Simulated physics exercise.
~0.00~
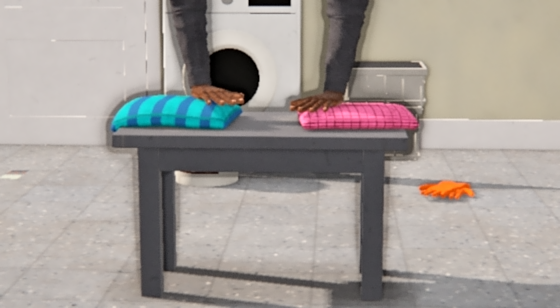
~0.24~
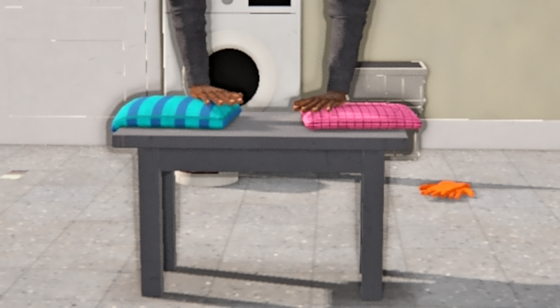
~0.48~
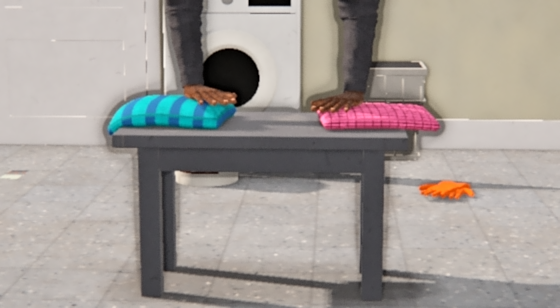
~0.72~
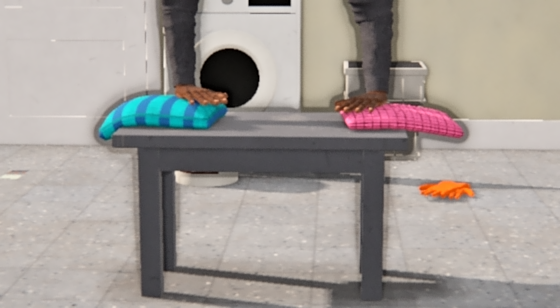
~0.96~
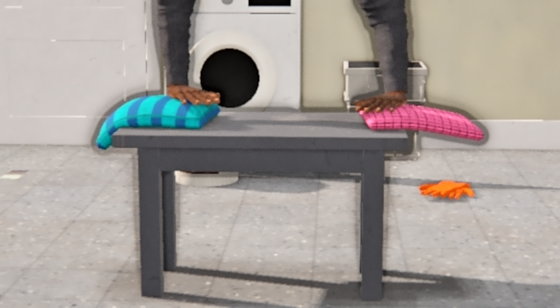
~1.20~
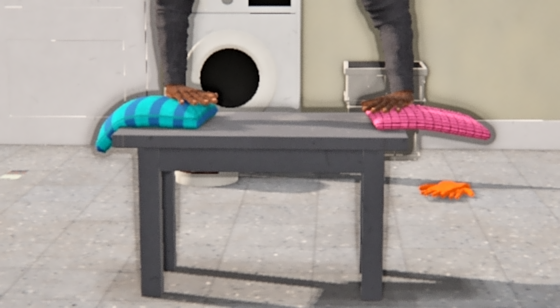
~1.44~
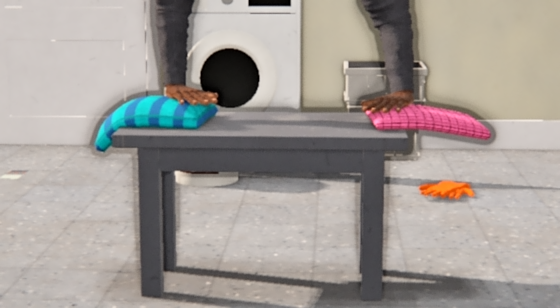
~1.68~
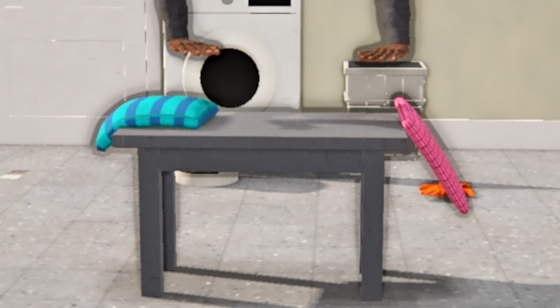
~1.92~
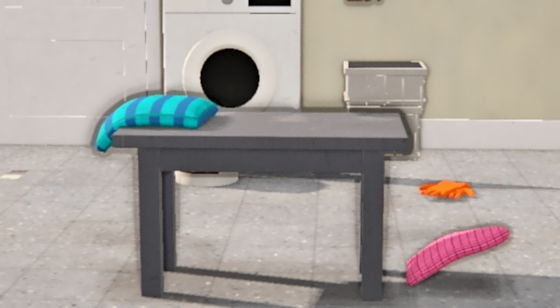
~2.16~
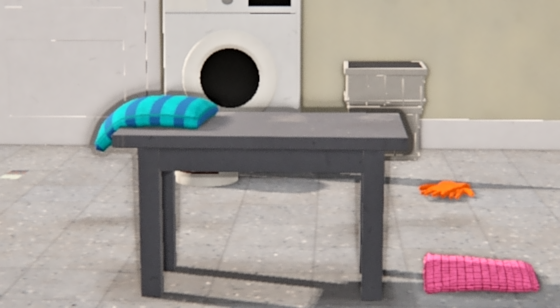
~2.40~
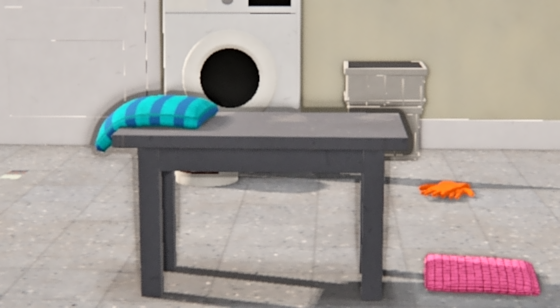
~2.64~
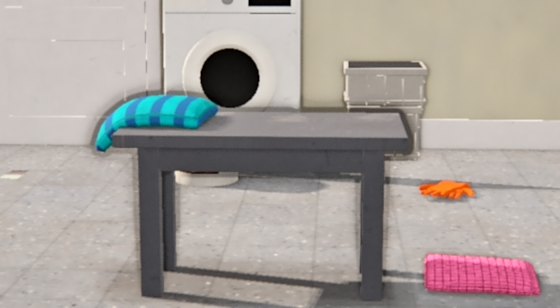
In a tiled laundry room, a dark side table stands before a white washing machine, with an orange glove lying on the floor to the right. Two hands rest on a turquoise checked folded blanket at the left and a pink seat pad at the right. The hands slide the two items apart until each droops over its own end of the table. Then both hands lift away, and the pink pad tips off the right end and drops. It lands and settles flat on the floor, while the turquoise blanket stays on the table, its edge hanging over the left end.
